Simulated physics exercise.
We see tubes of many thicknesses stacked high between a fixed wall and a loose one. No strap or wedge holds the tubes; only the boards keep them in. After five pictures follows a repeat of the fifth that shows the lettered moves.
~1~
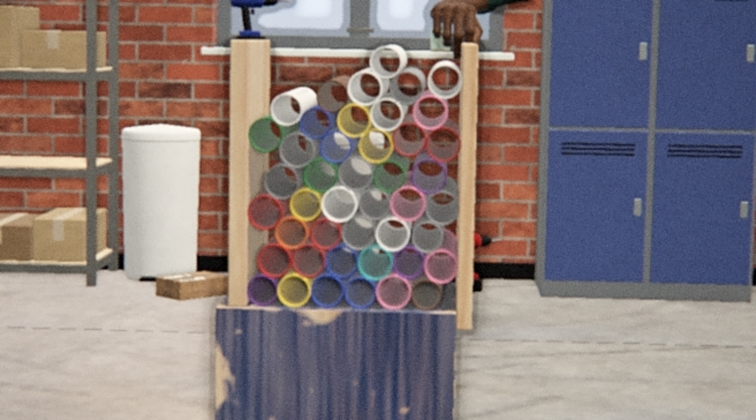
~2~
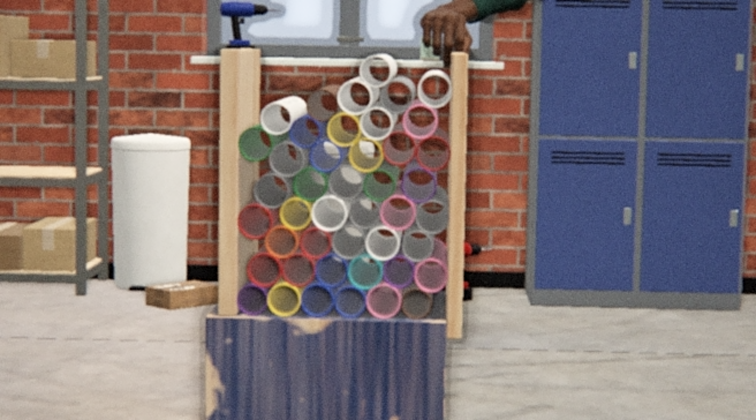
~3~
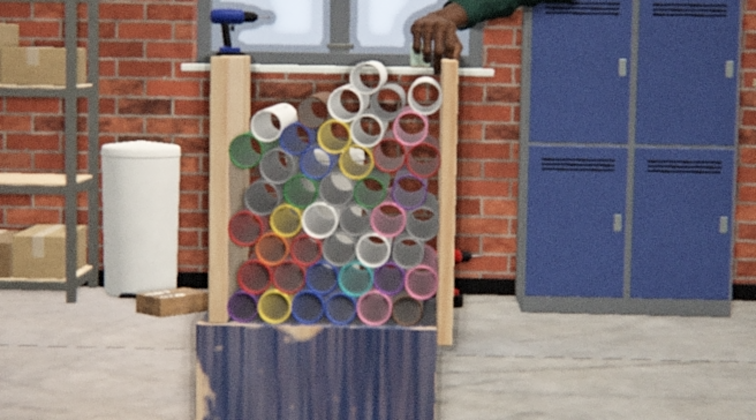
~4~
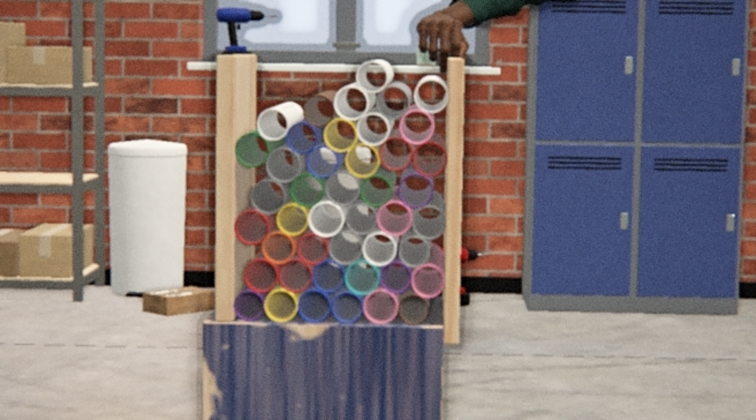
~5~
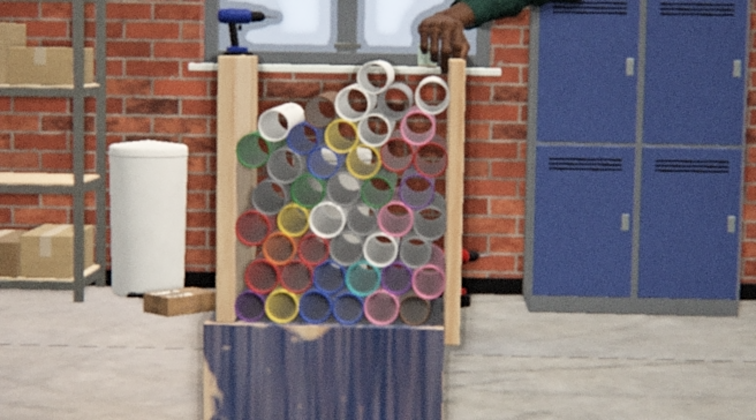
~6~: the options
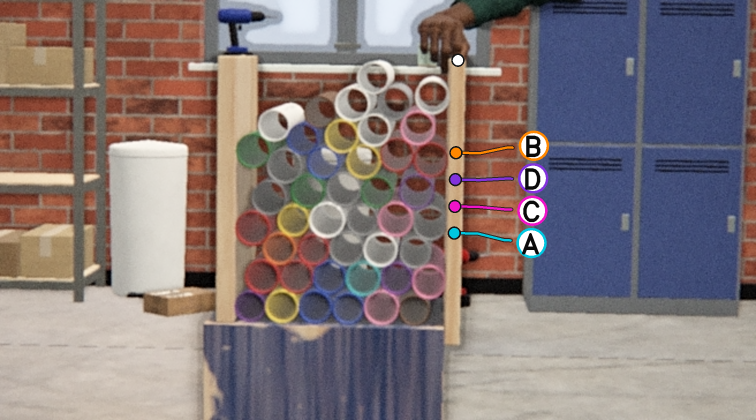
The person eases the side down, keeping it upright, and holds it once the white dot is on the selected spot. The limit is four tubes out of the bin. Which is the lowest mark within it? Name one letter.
No lower than D.
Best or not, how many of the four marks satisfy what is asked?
Two of the four.
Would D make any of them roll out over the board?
At D: Yes.
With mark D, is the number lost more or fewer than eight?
Fewer than eight.
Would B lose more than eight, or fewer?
It loses fewer than eight.
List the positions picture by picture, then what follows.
In the first picture, a white tube (387, 115); a brown tube (332, 96); side board (466, 177).
In the second picture, side board (456, 186); a purple tube (252, 300).
In the third picture, a brown tube (407, 311); a grey tube (408, 253).
In the fourth picture, a red tube (313, 249); a grey tube (361, 220).
In the fifth picture, a grey tube (344, 190); a red tube (397, 155); a white tube (374, 131).
On the marked copy, A at (454, 233); B at (456, 153); C at (455, 206); D at (455, 180); the white dot at (458, 60).
Following D. Soon after the start, top of the board (450, 114).
Later, top of the board (448, 175).
In the end, top of the board (448, 179), one out over the board.
As for the rest, A five out over the board; B none out over the board; C five out over the board.
